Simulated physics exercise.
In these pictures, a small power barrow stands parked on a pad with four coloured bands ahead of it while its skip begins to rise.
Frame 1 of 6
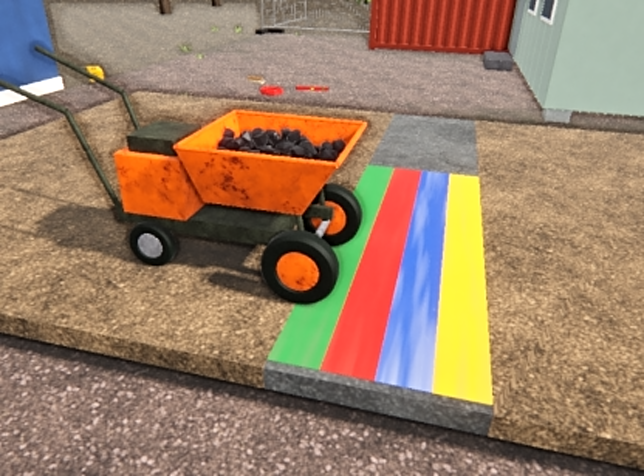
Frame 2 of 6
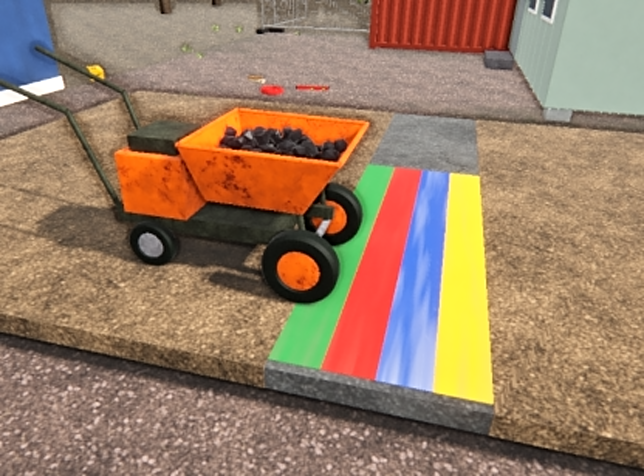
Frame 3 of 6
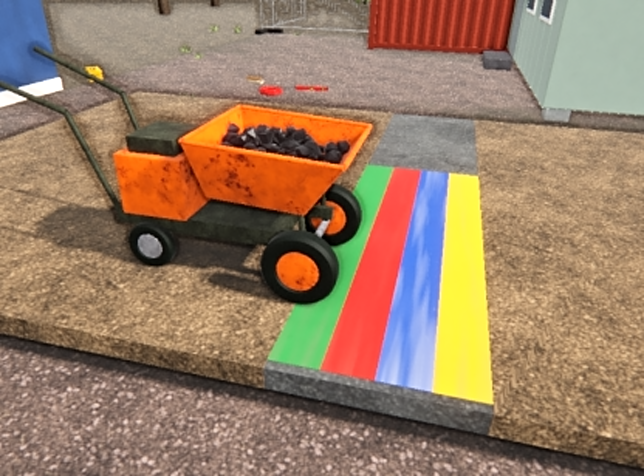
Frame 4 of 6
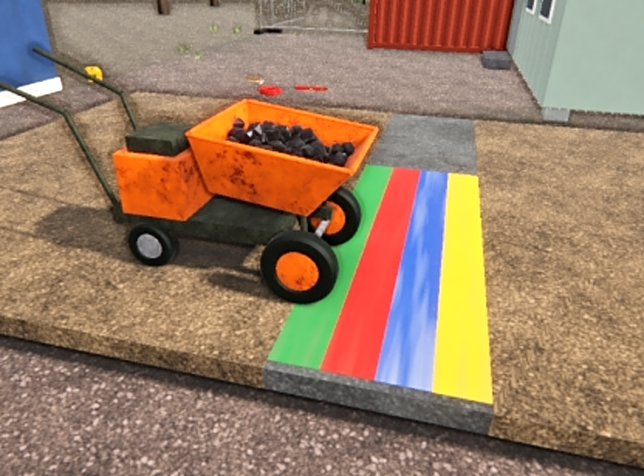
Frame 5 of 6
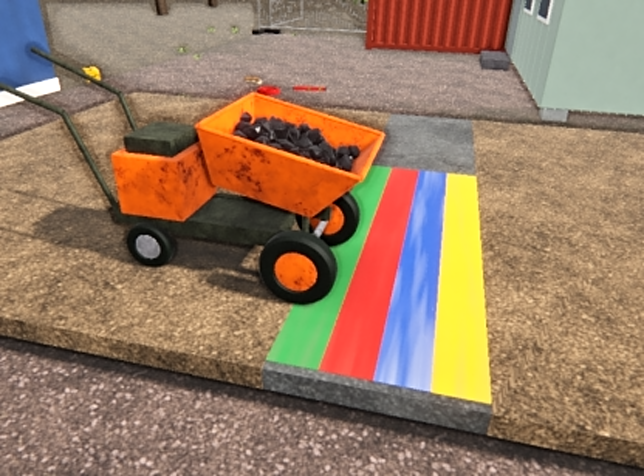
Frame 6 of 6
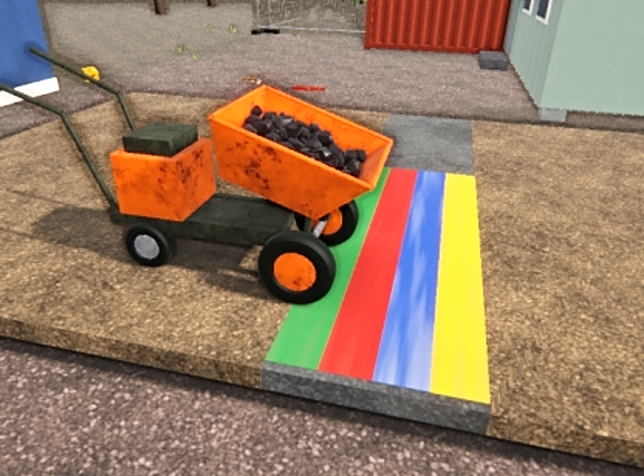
An orange power barrow with dark handles stands on a brown pad outdoors, seen from slightly above and to one side, with a red container and pale green building behind. Dark lumps fill its skip, and green, red, blue and yellow bands lie to its right. The skip tilts gradually forward to the right, its rear rising and front lip dipping, while the wheels and camera stay practically still.
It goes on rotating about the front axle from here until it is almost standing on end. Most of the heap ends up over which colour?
It ends up mostly over yellow.
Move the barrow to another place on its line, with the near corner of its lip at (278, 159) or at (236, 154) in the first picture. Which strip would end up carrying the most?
Result, place 1: The strip in blue; place 2: The red one.
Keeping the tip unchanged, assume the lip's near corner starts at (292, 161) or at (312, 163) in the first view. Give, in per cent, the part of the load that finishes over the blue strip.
In order, 30 % followed by 30 %.
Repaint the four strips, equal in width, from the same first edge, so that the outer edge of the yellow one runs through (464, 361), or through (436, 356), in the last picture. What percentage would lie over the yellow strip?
I'd say some 30 % for the first and some 20 % for the second.
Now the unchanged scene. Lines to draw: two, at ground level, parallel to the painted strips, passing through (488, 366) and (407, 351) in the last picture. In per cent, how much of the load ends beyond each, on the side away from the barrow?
The first comes to 20 per cent, the second to 80 per cent.
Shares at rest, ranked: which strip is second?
The runner-up is the strip in blue.
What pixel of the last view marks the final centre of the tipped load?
I'd say the middle ends up at about (465, 289).
Shortly afterwards, skip tipped steeply; the whole lot in the skip.
Next, skip tipped right over; the bulk in the skip; a little over the blue strip; a little over the yellow strip; only a few falling; only a few off the paint.
Some moments later, skip tipped right over; near a quarter in the skip; a little over the blue strip; near a third over the yellow strip; near a quarter off the paint.
In the end, skip tipped right over; near a quarter in the skip; none at all over the green strip; none at all over the red strip; a little over the blue strip; near a third over the yellow strip; near a quarter off the paint.
